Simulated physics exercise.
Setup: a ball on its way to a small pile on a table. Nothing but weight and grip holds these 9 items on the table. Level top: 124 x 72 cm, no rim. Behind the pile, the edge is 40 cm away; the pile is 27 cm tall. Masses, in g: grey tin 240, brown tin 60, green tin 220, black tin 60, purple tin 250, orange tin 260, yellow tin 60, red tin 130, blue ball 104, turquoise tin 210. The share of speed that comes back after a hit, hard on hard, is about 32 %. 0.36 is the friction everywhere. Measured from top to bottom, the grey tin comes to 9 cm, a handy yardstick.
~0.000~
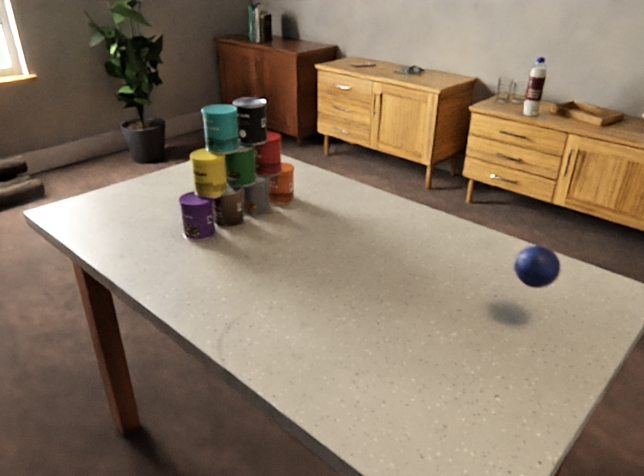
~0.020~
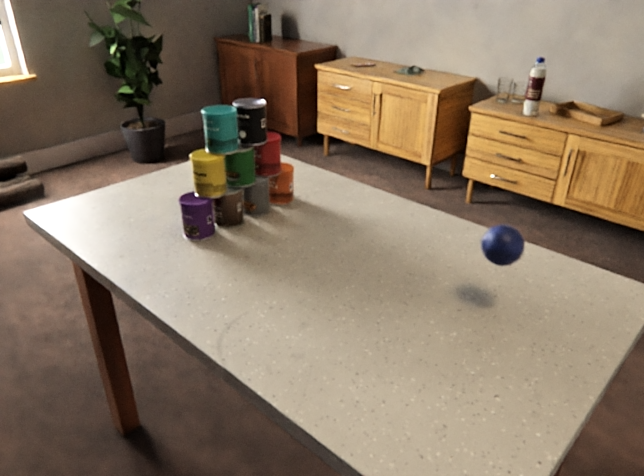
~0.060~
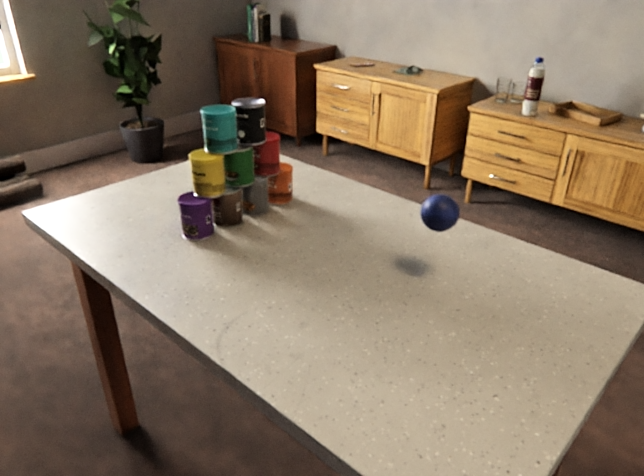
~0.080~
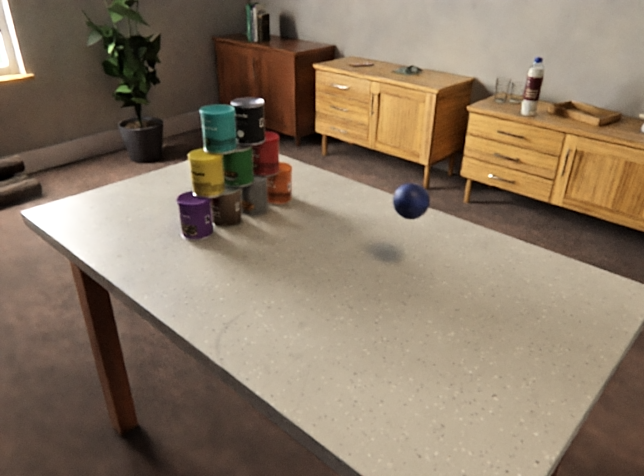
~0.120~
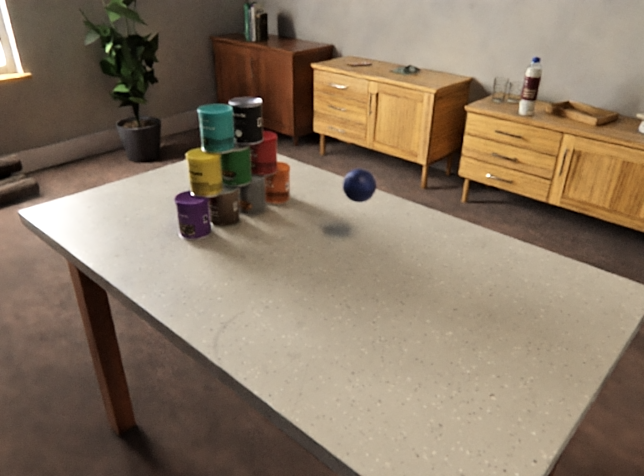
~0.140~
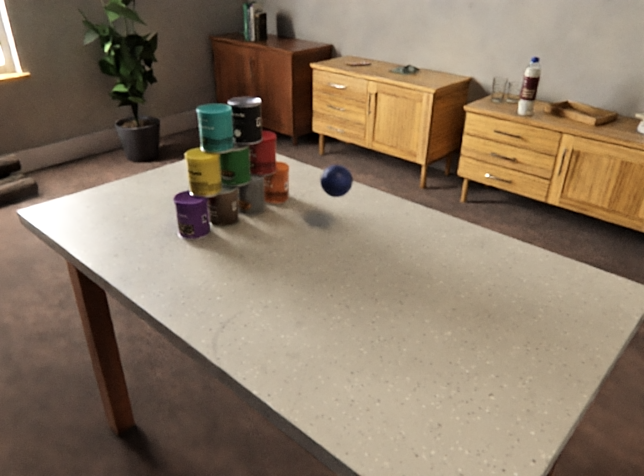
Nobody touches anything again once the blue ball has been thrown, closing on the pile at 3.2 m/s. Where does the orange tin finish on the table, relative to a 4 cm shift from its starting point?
It finishes beyond that mark.
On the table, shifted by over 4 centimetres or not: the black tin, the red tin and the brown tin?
First, the black tin is moved away; second, the red tin is moved away; third, the brown tin stays in its position.
After 0.24 s, blue ball near (280, 198); orange tin leaning 7° near (270, 177); red tin leaning 15°; black tin leaning 15°.
After 0.44 s, blue ball near (278, 203); orange tin slid 9 cm near (261, 171); red tin leaning 35°; black tin leaning 27°.
After 0.64 s, blue ball near (277, 204); orange tin slid 9 cm near (261, 171); black tin on its side; red tin leaning 14°.
At rest (1.4 s), tipped over on the table, black tin; not toppled but over 4 cm from the start, orange tin and red tin; the other 6 in place, give or take 4 cm. Seen from the same camera at the end, orange tin near (261, 171).
